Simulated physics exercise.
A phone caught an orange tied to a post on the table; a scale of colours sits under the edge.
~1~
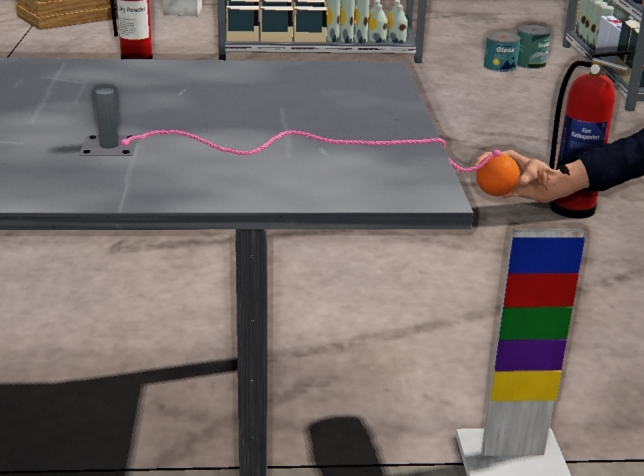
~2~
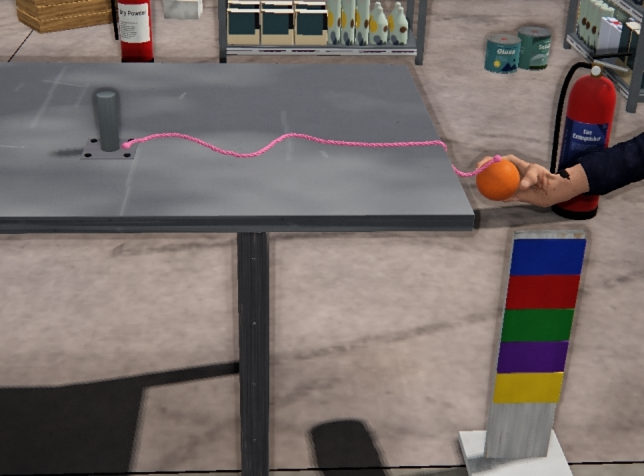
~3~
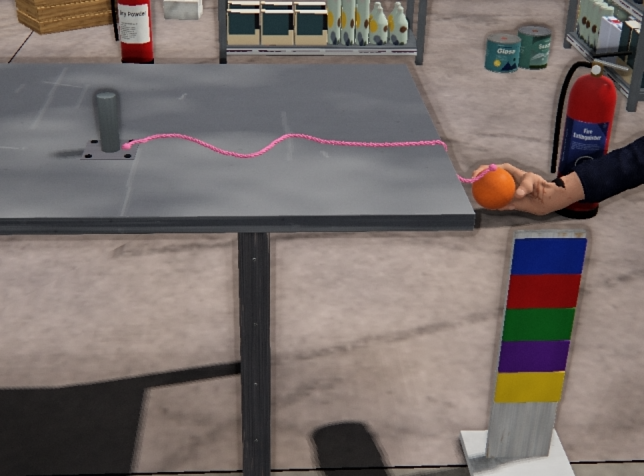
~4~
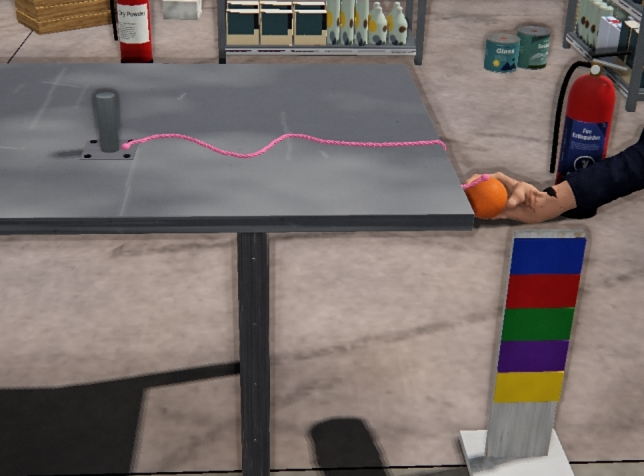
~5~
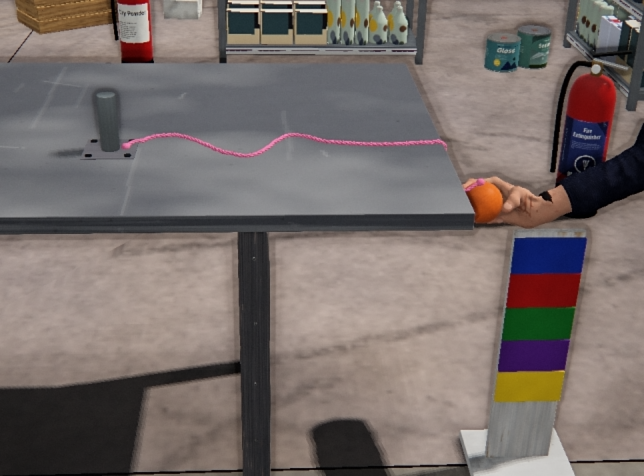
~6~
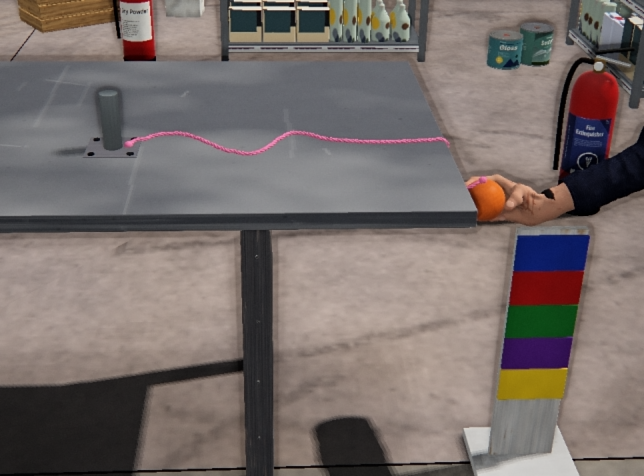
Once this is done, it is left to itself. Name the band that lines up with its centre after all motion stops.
Red.
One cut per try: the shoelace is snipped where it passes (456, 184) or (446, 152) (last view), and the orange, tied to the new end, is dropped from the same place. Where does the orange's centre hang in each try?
In order, about (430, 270) and about (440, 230).
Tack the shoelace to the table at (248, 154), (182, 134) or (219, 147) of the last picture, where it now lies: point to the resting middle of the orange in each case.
Near (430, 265), then (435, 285), then (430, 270).
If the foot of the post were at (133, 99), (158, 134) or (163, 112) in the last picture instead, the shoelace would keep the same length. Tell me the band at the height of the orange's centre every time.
Result 1: Red. Result 2: Green. Result 3: Green.
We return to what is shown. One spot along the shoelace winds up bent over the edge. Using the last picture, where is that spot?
(378, 142), give or take.
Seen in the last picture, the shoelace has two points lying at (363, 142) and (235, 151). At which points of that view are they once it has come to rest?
At (431, 136) for the first, at (271, 142) for the second.
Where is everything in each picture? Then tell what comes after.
In the first frame, orange (498, 175); blue (547, 257); red (542, 291); green (536, 324); purple (531, 356); yellow (526, 387).
In the second frame, orange (497, 180); shoelace through (154, 137) (220, 151) (280, 140) (354, 144) (437, 144).
In the third frame, orange (493, 189).
In the fourth frame, orange (486, 198); shoelace through (153, 138) (220, 151) (279, 140) (353, 144) (437, 143).
In the fifth frame, orange (481, 202).
In the sixth frame, orange (483, 200); shoelace through (156, 135) (223, 149) (282, 137) (356, 141) (440, 140).
A little later, orange near (399, 284); level with red.
Next, orange near (452, 291); level with red.
When it is over, orange near (438, 292); level with red. Its middle rests at the red band.
